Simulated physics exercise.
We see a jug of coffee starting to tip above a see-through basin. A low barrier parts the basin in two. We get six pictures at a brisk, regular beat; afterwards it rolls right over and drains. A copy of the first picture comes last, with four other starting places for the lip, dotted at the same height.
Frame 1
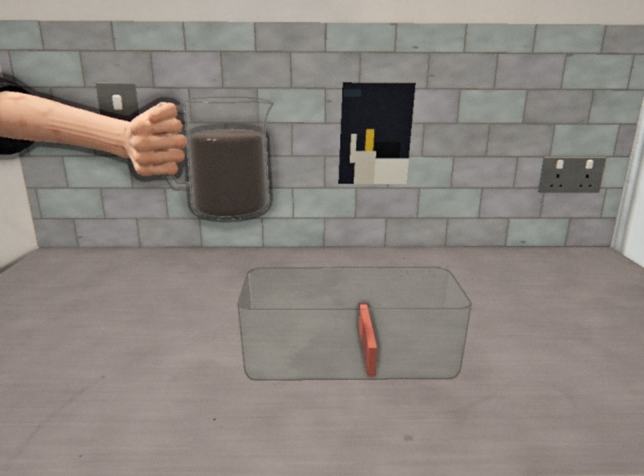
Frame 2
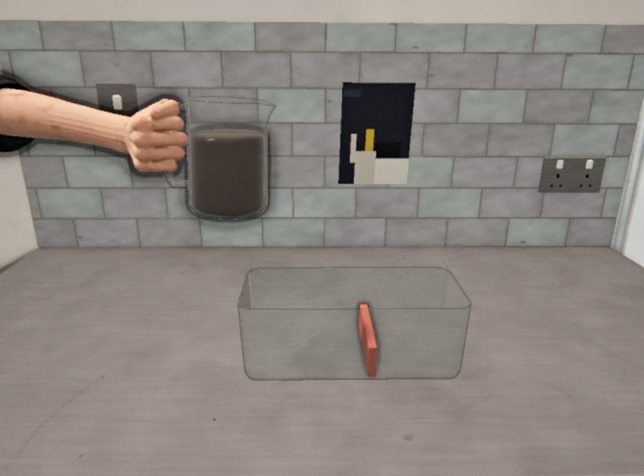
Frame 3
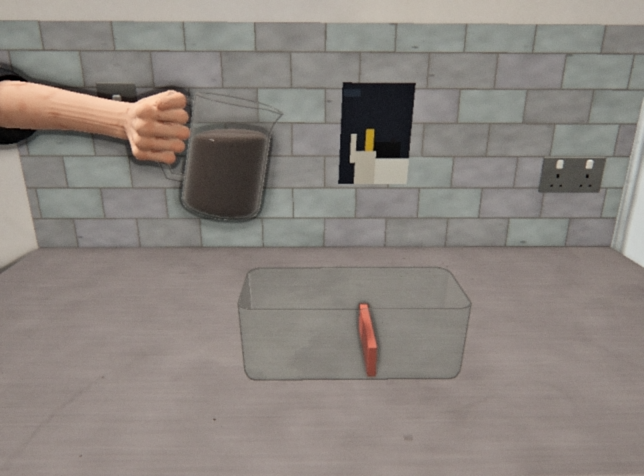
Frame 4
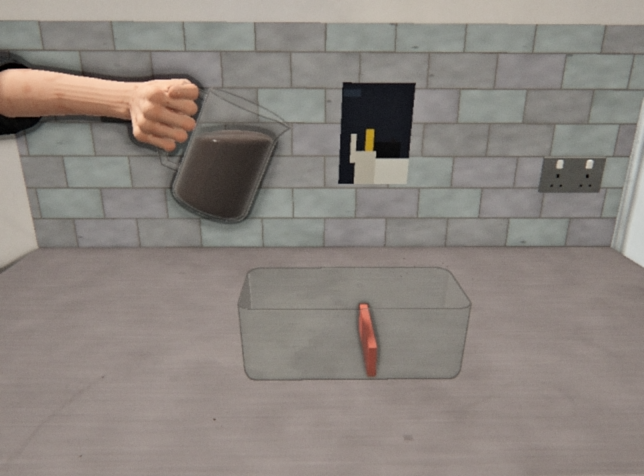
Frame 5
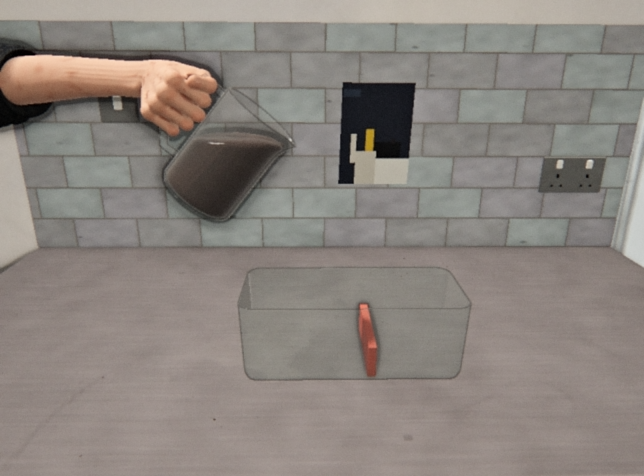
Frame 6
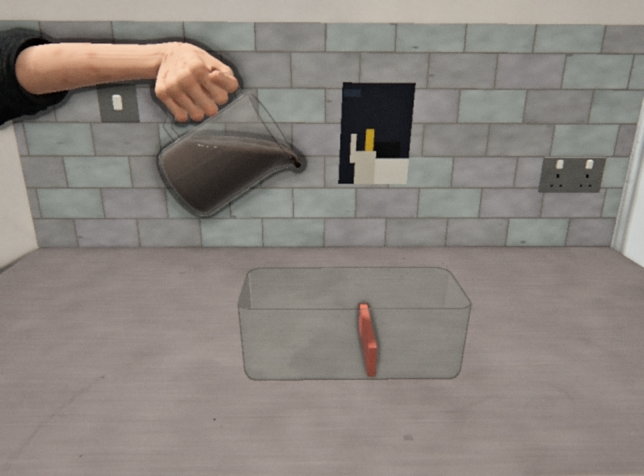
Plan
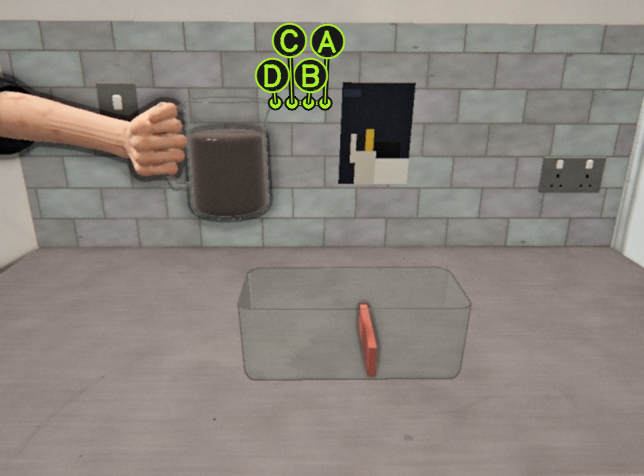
A bare forearm with a dark sleeve reaches in from the left, its fist holding a clear jug of dark brown coffee, seen from a fixed, front-on view of a kitchen counter. Below stands a see-through basin with a low red barrier, before grey-green tiles, a dark picture and sockets. The hand tilts the jug steadily rightward until coffee reaches over its lip.
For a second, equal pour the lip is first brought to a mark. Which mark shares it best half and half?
C beats the others.
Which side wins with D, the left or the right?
The left side.
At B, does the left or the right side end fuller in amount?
The right side.
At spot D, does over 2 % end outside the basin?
Yes, it does.
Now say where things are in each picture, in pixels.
Upright, lip at (272, 102); basin from (244, 376) to (460, 374); top of the wall at (368, 324); nothing has left yet, in the first picture.
Tipped about 3°, lip at (275, 105); nothing has left yet, in the second picture.
Tipped about 11°, lip at (282, 113); nothing has left yet, in the third picture.
Tipped about 24°, lip at (290, 127); nothing has left yet, in the fourth picture.
Tipped about 40°, lip at (296, 145); nothing has left yet, in the fifth picture.
Tipped about 56°, lip at (296, 165); coffee is over the lip, down to (296, 165), in the sixth picture.
On the marked copy, A at (324, 103); B at (308, 103); C at (291, 103); D at (275, 102).
Choosing A, about 7 % ends left of the wall and 89 % right of it; 4 % is lost outside.
Choosing B, about 12 % ends left of the wall and 86 % right of it.
Choosing C, about 52 % ends left of the wall and 46 % right of it.
Choosing D, about 82 % ends left of the wall and 11 % right of it; 8 % is lost outside.
